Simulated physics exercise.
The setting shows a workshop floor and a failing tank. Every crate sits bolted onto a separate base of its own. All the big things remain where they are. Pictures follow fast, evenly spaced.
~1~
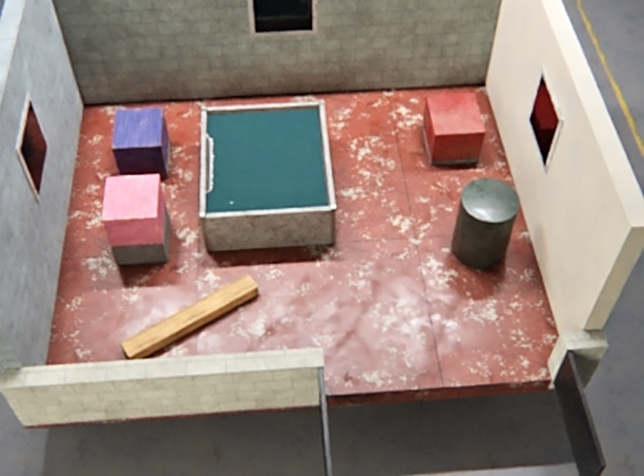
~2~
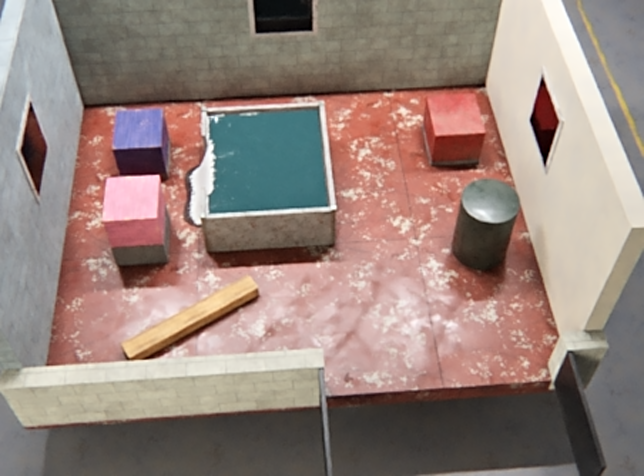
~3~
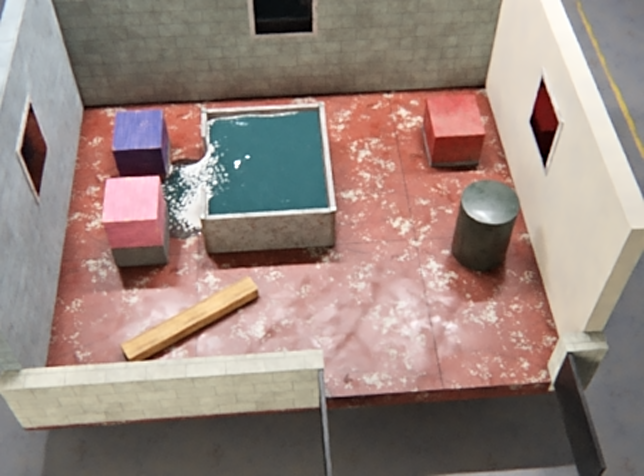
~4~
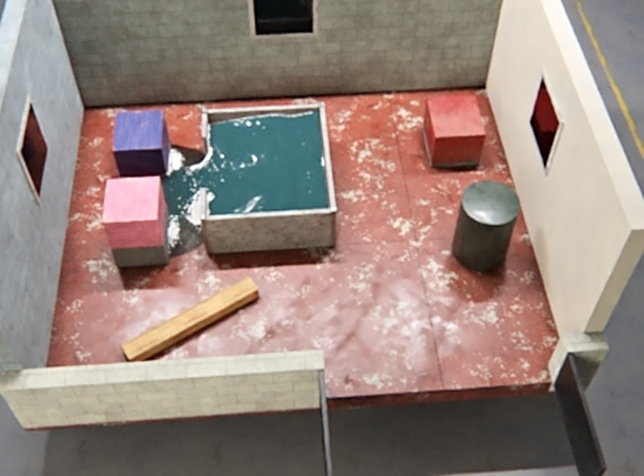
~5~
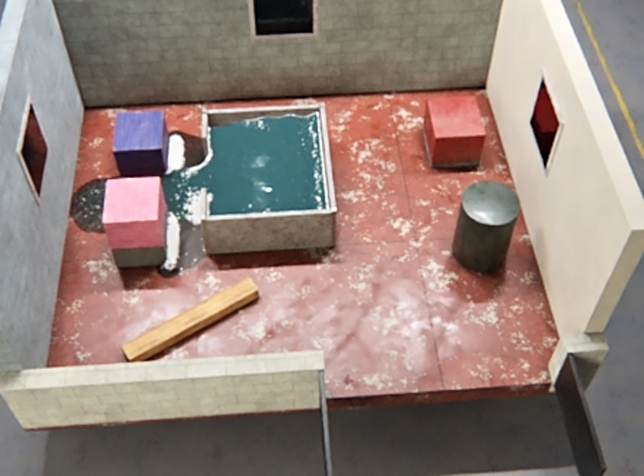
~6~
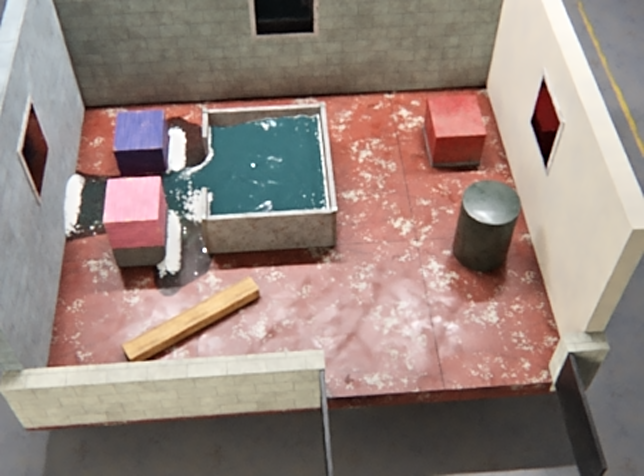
To begin with, a walled tank of dark green water stands among colored blocks on a worn red floor. Water bursts from its left side, then foams between the purple and pink blocks and spreads around them toward the left wall, while the water left in the tank ripples.
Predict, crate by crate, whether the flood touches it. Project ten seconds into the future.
My prediction: The red crate is touched; the blue crate is touched; the pink crate remains untouched.
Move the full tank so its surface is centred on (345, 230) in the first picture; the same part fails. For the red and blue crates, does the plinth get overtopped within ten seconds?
The red crate is reached, and the blue crate is reached.
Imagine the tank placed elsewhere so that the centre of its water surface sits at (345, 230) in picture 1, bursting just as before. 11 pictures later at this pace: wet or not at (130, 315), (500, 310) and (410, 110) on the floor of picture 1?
Taking the three spots in order: Swamped, bare, bare.
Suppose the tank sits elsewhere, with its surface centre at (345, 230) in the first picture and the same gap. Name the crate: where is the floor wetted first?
The pink-painted one.
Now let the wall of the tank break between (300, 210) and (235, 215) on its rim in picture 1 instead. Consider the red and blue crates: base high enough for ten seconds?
The red crate is left dry, the blue crate is left dry.
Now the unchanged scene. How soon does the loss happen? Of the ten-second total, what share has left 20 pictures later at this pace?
Near 0 in a hundred.
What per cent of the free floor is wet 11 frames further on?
My best guess is some 35 %.
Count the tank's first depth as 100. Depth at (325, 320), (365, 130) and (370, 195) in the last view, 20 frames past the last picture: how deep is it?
The depth comes out near 0, 2 and 0 per cent.
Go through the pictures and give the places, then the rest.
In the first picture, the tank at (266, 160) is whole and still.
In the second picture, water pours out at (210, 185) and has run to (197, 170).
In the third picture, water pours out at (210, 187) and has run to a hidden place.
In the fourth picture, water pours out at (210, 188) and has run to a hidden place.
In the fifth picture, water pours out at (210, 188) and has run to (76, 200).
In the sixth picture, water pours out at (211, 187) and has run to (76, 175).
A moment on, water covers 25 % of the floor; the red crate not reached, the blue crate water round its plinth, the pink crate water round its plinth.
Next, water covers 35 % of the floor; the red crate not reached, the blue crate water round its plinth, the pink crate water round its plinth.
Then, water covers 55 % of the floor; the red crate water round its plinth, the blue crate water round its plinth, the pink crate water round its plinth.
Later, water covers 85 % of the floor; the red crate water round its plinth, the blue crate water round its plinth, the pink crate water round its plinth.
In the end, water covers 95 % of the floor; the red crate was topped, the blue crate was topped, the pink crate stayed above the water.
